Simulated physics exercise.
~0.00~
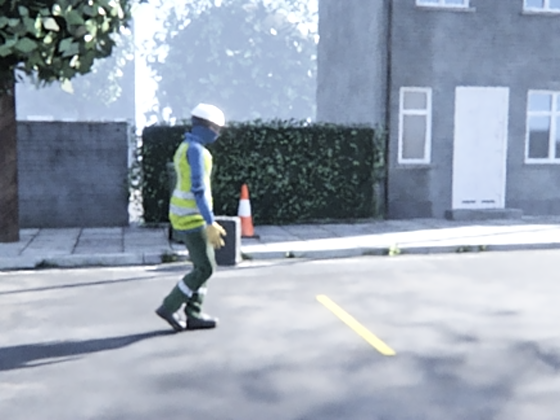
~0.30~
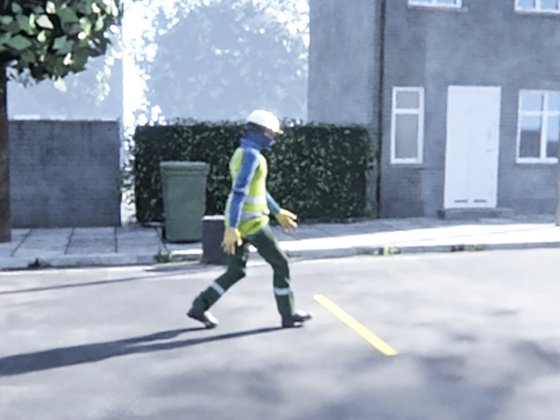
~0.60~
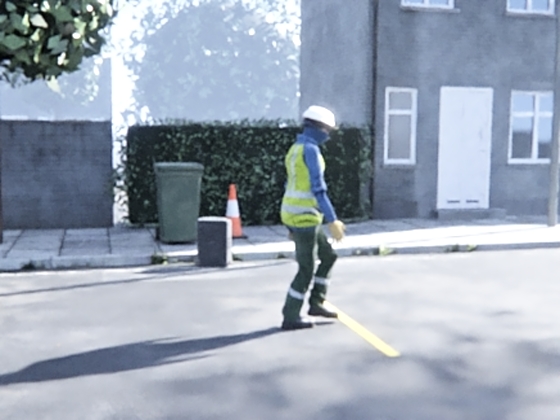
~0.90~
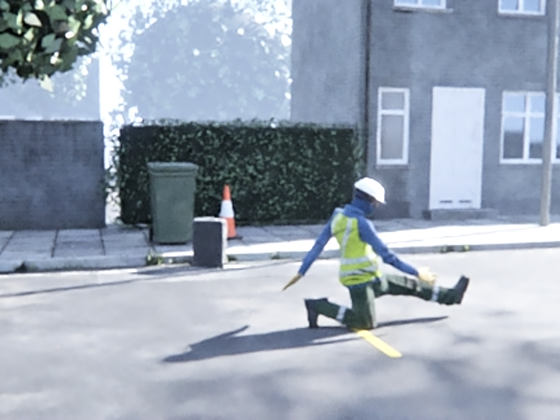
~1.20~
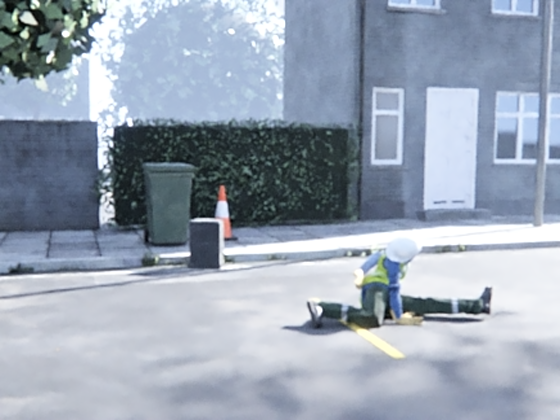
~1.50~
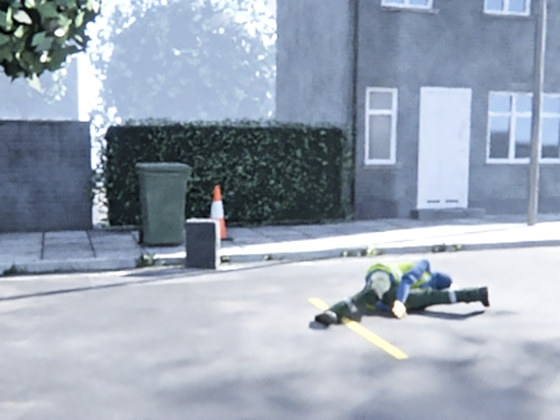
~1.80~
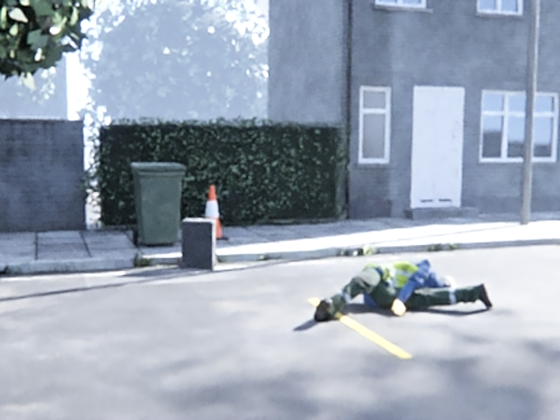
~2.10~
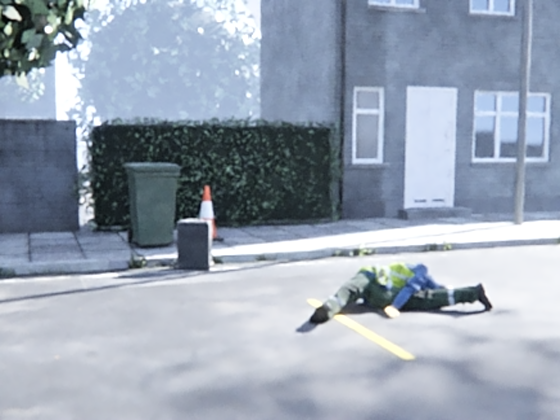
Residential street, worker in white helmet and yellow vest walking right, collapsing with legs splayed, and lying slumped across a yellow strip.
